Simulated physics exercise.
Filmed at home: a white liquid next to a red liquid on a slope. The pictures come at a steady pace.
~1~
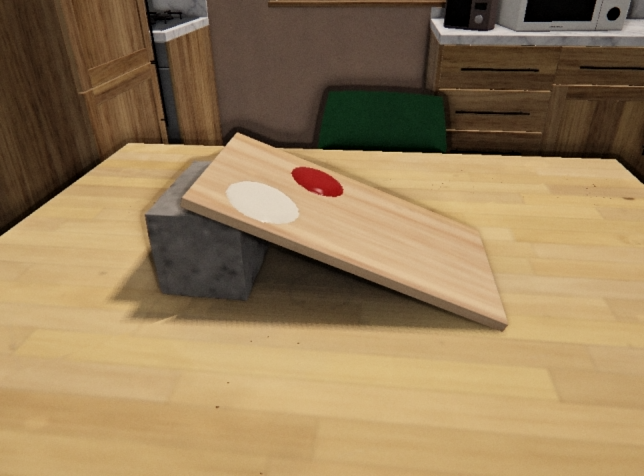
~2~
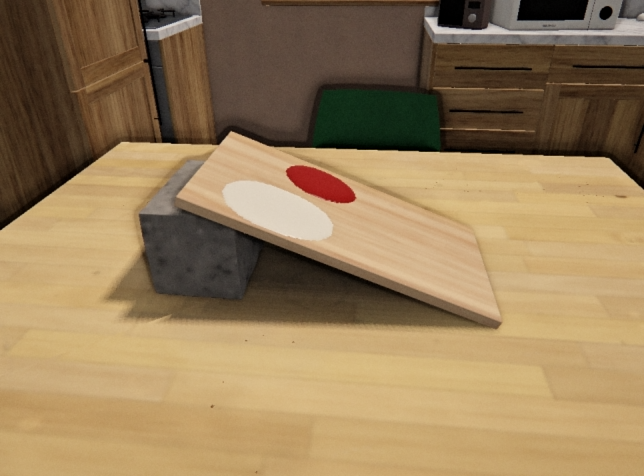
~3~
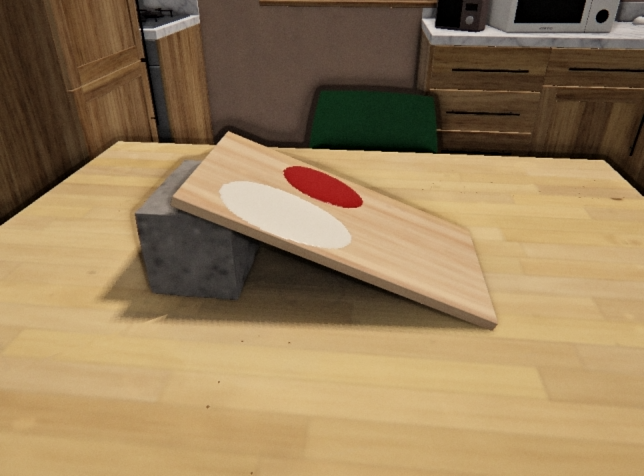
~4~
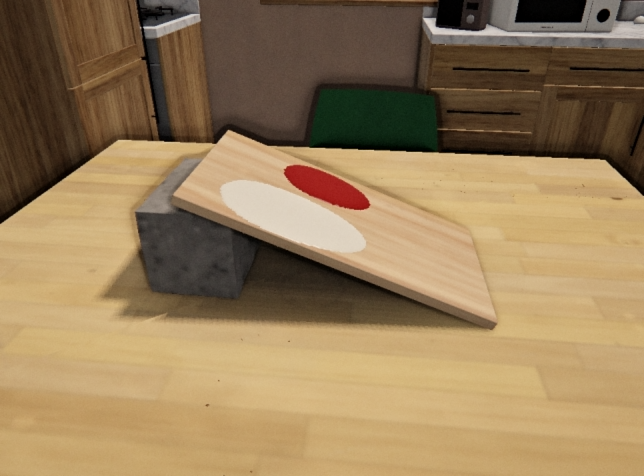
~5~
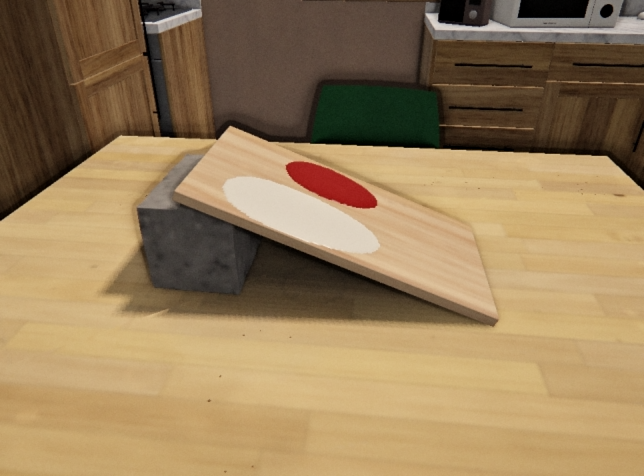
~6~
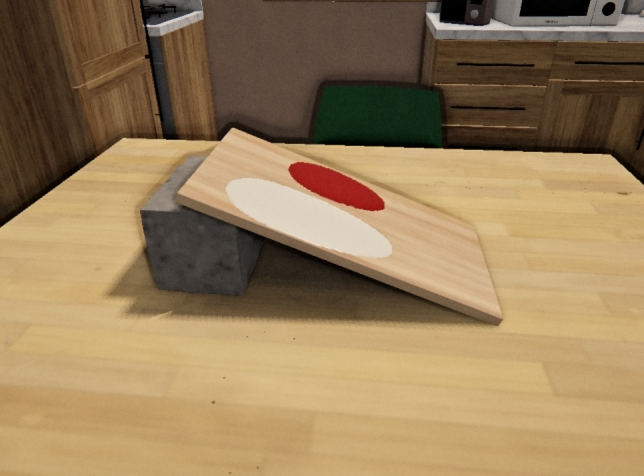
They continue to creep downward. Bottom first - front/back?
The winner is going to be the one that isn't at the rear.
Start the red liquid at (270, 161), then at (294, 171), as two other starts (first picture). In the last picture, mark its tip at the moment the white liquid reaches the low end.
Its tip is at (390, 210) in the first case and at (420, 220) in the second.
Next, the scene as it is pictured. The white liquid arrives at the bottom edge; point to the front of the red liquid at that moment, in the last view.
I'd put the front somewhere near (435, 224).
Next, the white liquid is three quarters of the way down; the red liquid is three quarters of the way down.
After that, the white liquid is close to the edge; the red liquid is three quarters of the way down.
Finally, the white liquid is at the low edge; the red liquid is three quarters of the way down.
